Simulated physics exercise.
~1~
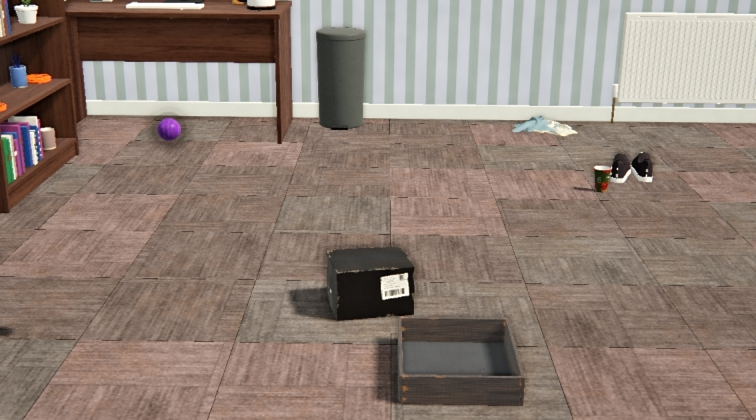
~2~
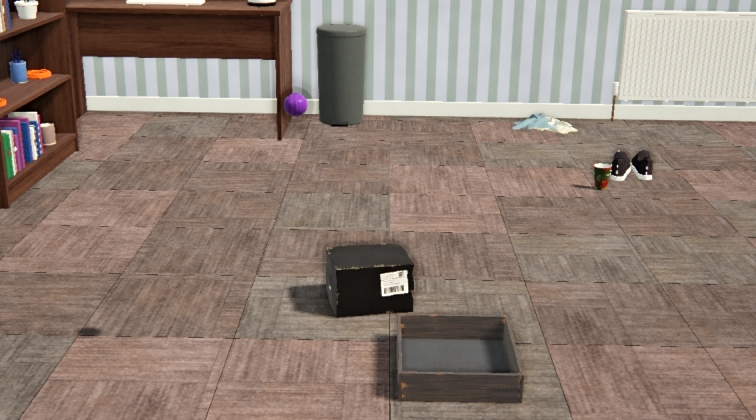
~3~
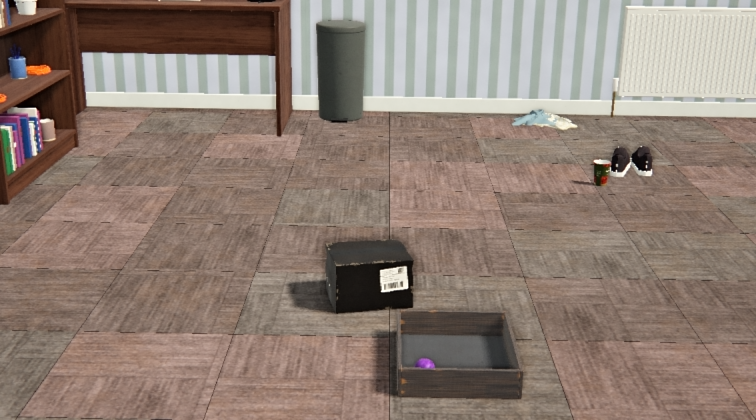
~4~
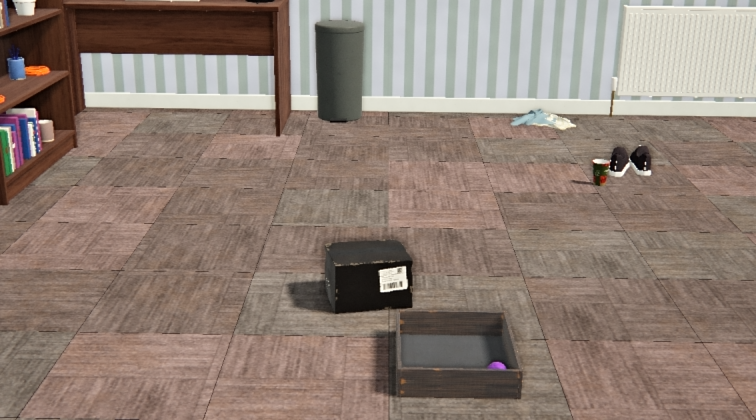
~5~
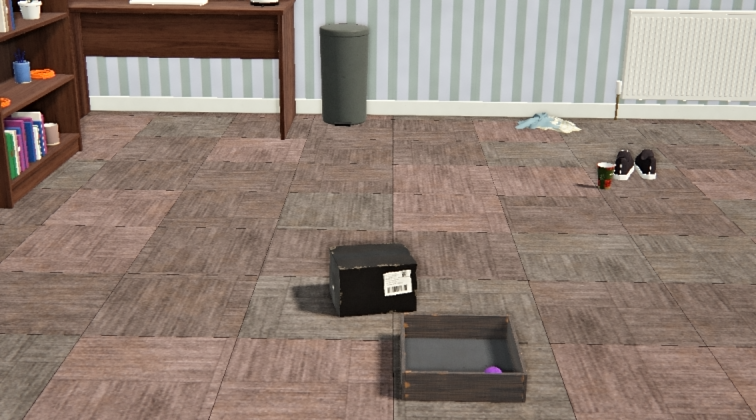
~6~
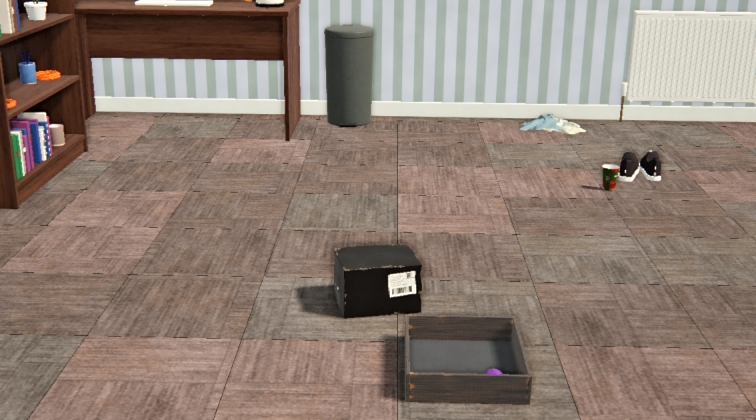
In a room with a patchwork carpet, a small purple ball moved right past a desk and a grey bin, then dropped into an open box beside a black parcel, shifted to the right inside it, and came to rest there.
